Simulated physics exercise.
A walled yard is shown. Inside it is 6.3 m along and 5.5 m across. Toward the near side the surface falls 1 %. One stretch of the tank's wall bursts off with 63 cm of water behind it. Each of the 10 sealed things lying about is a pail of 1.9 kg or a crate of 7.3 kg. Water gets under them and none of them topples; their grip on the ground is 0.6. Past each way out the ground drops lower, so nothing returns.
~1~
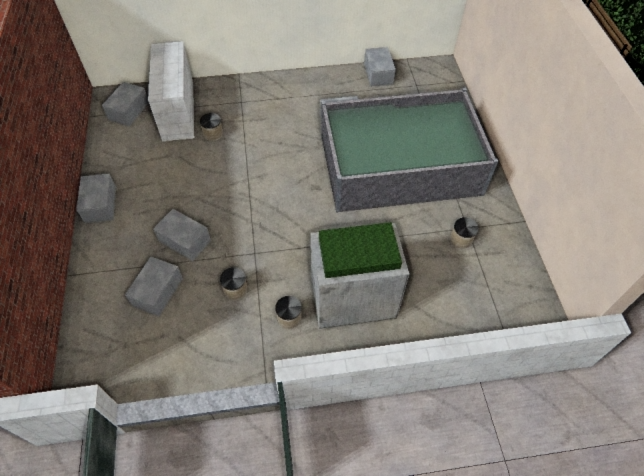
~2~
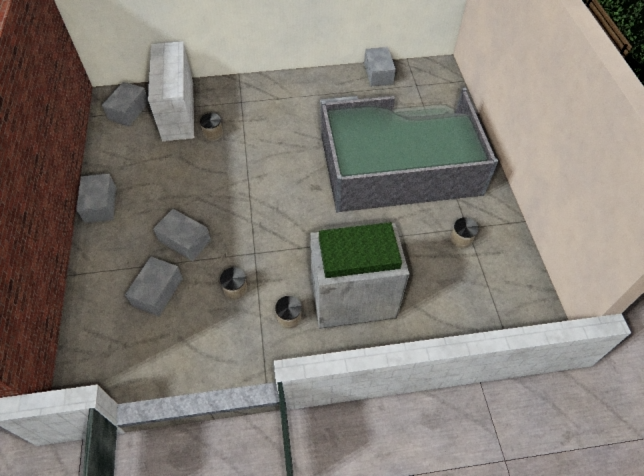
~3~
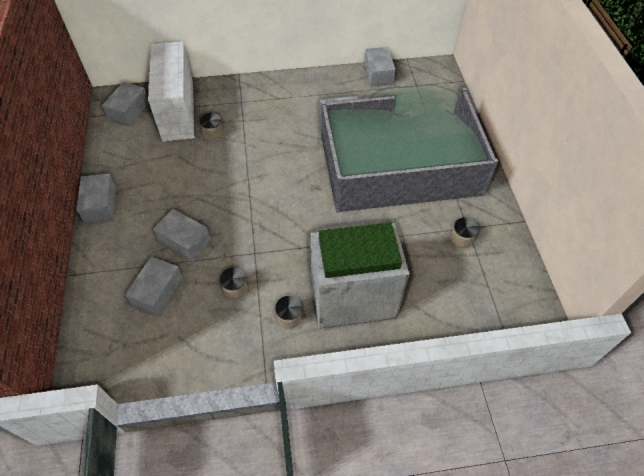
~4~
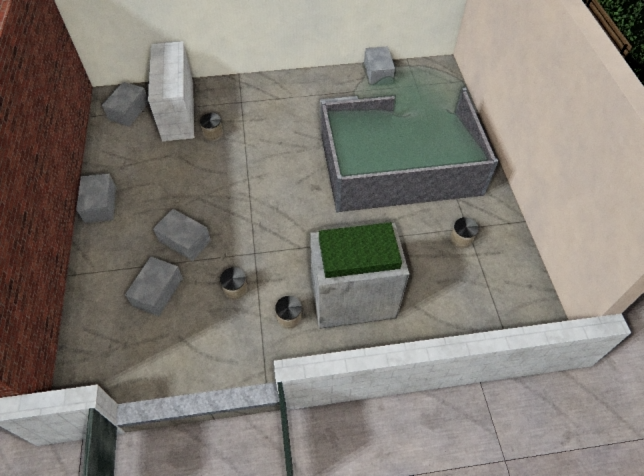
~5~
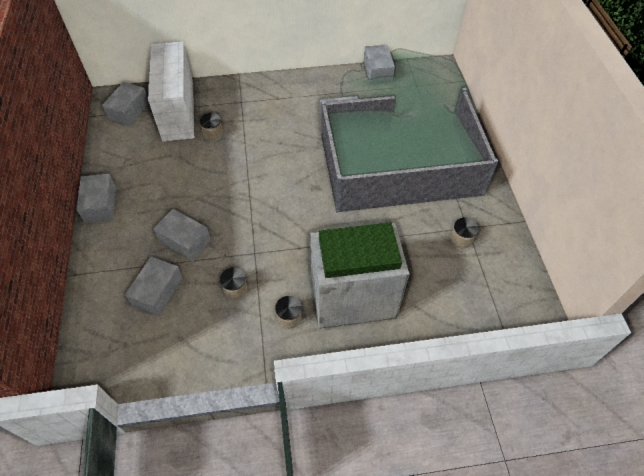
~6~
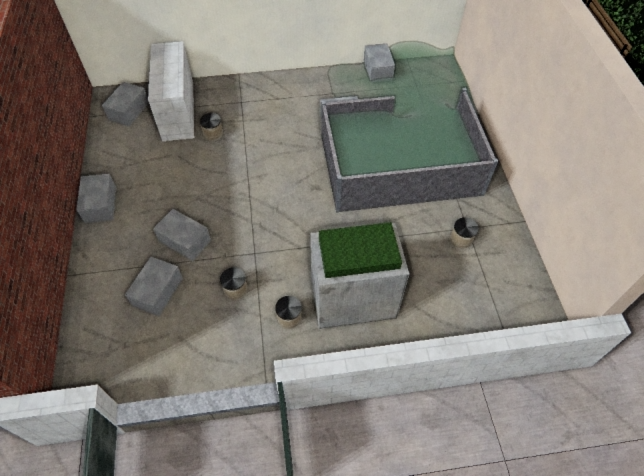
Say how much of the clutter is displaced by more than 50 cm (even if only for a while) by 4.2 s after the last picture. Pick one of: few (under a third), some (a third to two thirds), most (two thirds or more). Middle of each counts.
Few.
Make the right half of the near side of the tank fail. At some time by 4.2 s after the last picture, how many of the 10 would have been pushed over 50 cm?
So the tally would be 3.
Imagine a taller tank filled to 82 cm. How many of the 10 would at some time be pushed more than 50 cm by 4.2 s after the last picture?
Then the count would be 5.
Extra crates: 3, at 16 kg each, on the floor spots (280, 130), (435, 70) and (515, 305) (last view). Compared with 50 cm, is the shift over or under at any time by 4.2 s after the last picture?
Respectively: Tops it; tops it; doesn't reach it.
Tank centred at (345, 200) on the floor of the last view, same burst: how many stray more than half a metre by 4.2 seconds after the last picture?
The count would be 4.
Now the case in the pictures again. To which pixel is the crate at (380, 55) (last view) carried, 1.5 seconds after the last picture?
Near (305, 92).
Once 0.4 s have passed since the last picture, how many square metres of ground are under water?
That flooded area is roughly 6.5 m2.
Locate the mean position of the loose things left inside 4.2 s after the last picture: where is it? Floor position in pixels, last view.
Centred roughly on (213, 245).
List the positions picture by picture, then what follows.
A crate at (380, 59), on the bottom; a pail at (288, 307) rests on the ground; 2.9 m2 under water; 0 of 10 have shifted, in the first frame.
A crate at (380, 59), on the bottom; a pail at (288, 307) rests on the ground; 3.5 m2 under water; 0 of 10 have shifted, in the second frame.
A crate at (380, 59), on the bottom; a pail at (288, 307), on the bottom; water covers 4.3 m2; 0 of 10 have shifted, in the third frame.
A crate at (380, 58), on the bottom; a pail at (288, 307), on the bottom; 5.3 m2 under water; 0 of 10 have shifted, in the fourth frame.
A crate at (380, 56) rests on the ground, 5 cm from its start; a pail at (288, 307) rests on the ground; 6.0 m2 under water; 1 of 10 have shifted, in the fifth frame.
A crate at (380, 55), on the bottom, 5 cm from its start; a pail at (288, 307), on the bottom; water covers 6.4 m2; 1 of 10 have shifted, in the sixth frame.
Then, 0.4 s after the last picture 0 of 10 are over 50 cm from their spots; 1 afloat.
Then, 1.5 s after the last picture 1 of 10 are over 50 cm from their spots; 1 afloat.
Then, 2.8 s after the last picture 2 of 10 are over 50 cm from their spots; 2 afloat.
Then, 4.2 s after the last picture 3 of 10 are over 50 cm from their spots, and 3 have been at some point; 3 afloat.
